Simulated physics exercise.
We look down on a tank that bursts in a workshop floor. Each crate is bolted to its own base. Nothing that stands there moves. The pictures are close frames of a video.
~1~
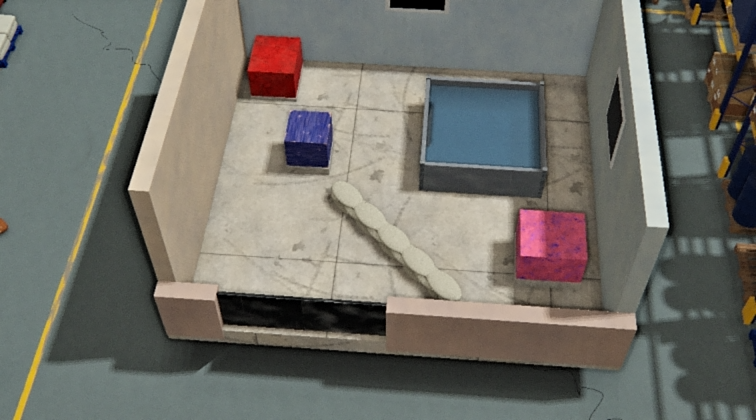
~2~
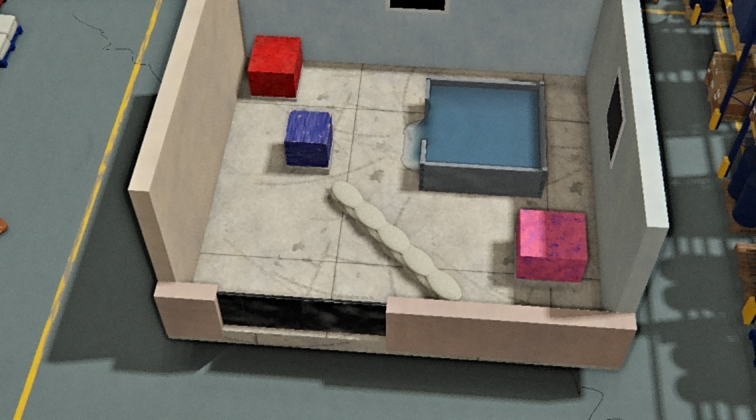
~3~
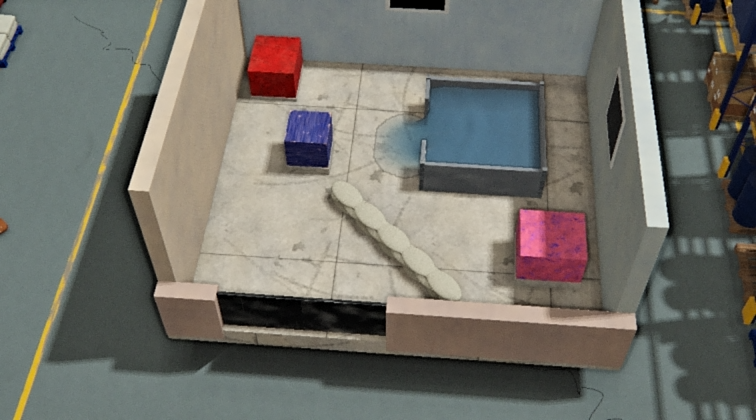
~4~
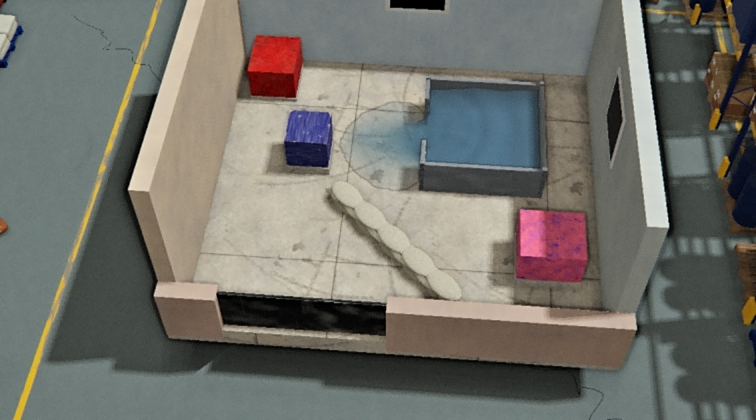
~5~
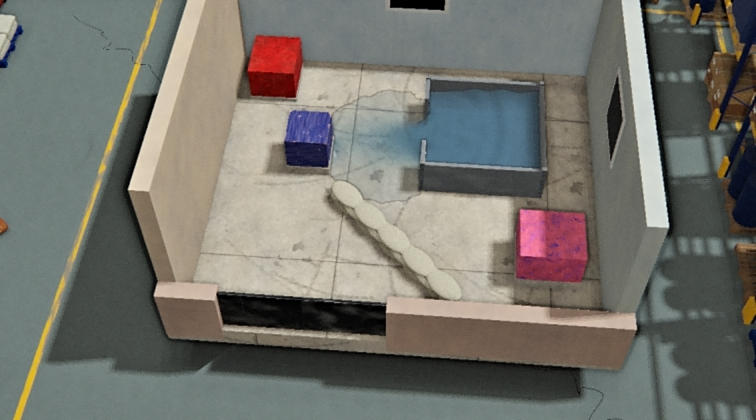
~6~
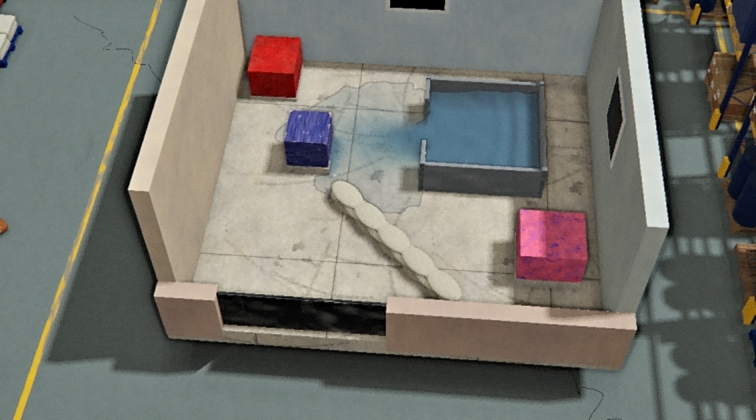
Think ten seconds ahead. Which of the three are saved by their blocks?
One by one: The blue crate gets wet; the pink crate stays dry; the red crate gets wet.
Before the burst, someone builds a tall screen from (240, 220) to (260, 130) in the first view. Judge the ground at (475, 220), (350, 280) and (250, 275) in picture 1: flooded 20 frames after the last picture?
As listed: Covered, dry, awash.
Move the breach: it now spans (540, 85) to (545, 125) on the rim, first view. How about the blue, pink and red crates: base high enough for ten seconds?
Blue crate stays dry, pink crate takes water, red crate is topped.
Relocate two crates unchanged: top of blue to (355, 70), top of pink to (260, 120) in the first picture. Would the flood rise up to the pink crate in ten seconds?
One by one: Pink crate takes water.
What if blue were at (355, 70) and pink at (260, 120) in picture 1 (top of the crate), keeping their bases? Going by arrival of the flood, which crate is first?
The blue one.
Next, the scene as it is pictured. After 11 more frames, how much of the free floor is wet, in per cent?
Roughly 40 per cent.
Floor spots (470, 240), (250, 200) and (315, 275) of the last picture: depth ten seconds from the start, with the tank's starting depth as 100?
Roughly 8, 14 and 14 per cent, in turn.
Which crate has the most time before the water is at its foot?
The pink-painted one.
A moment on, water covers 25 % of the floor; the blue crate water round its plinth, the pink crate not reached, the red crate water round its plinth.
Next, water covers 40 % of the floor; the blue crate water round its plinth, the pink crate not reached, the red crate water round its plinth.
Then, water covers 55 % of the floor; the blue crate water round its plinth, the pink crate water round its plinth, the red crate water round its plinth.
Later, water covers 90 % of the floor; the blue crate water round its plinth, the pink crate water round its plinth, the red crate water round its plinth.
In the end, water covers 95 % of the floor; the blue crate was topped, the pink crate stayed above the water, the red crate was topped.
